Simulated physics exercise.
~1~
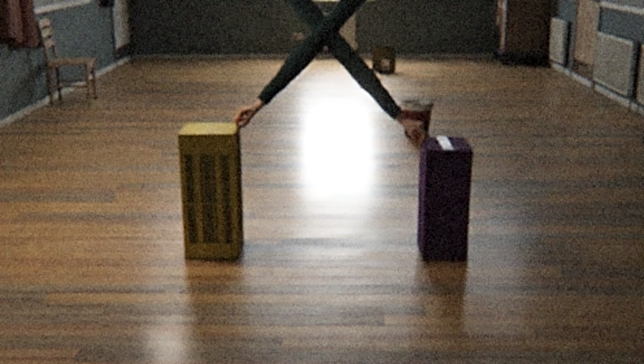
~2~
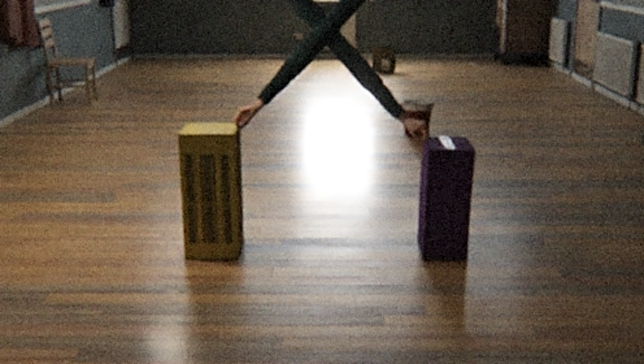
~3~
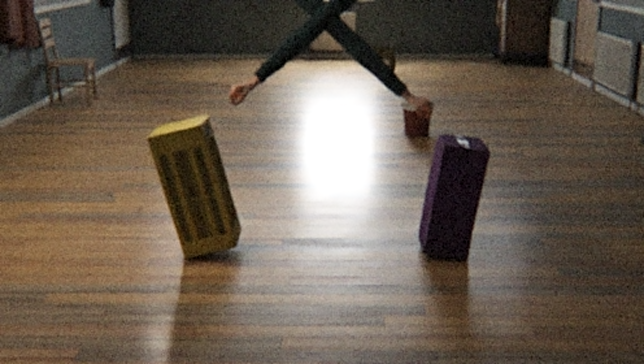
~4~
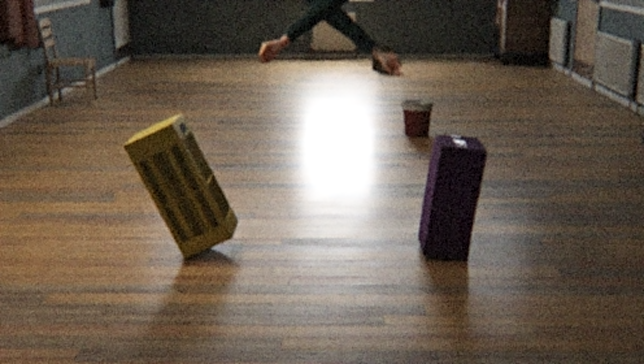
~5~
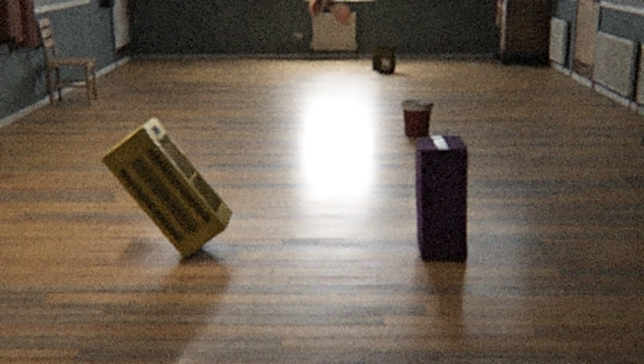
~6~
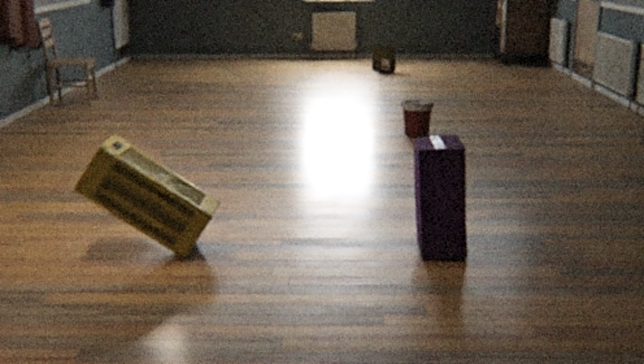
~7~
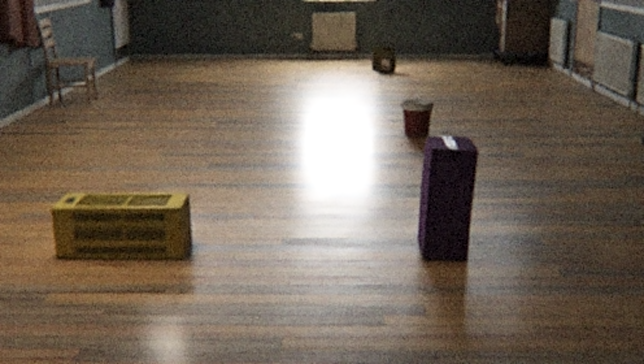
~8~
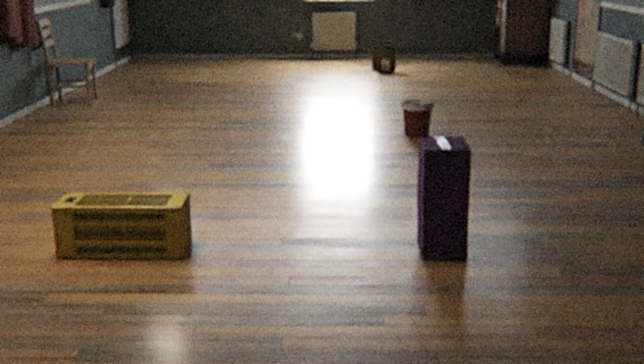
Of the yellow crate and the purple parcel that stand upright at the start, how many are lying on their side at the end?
One of them is lying on its side at the end, the yellow crate. The purple parcel is still standing upright.
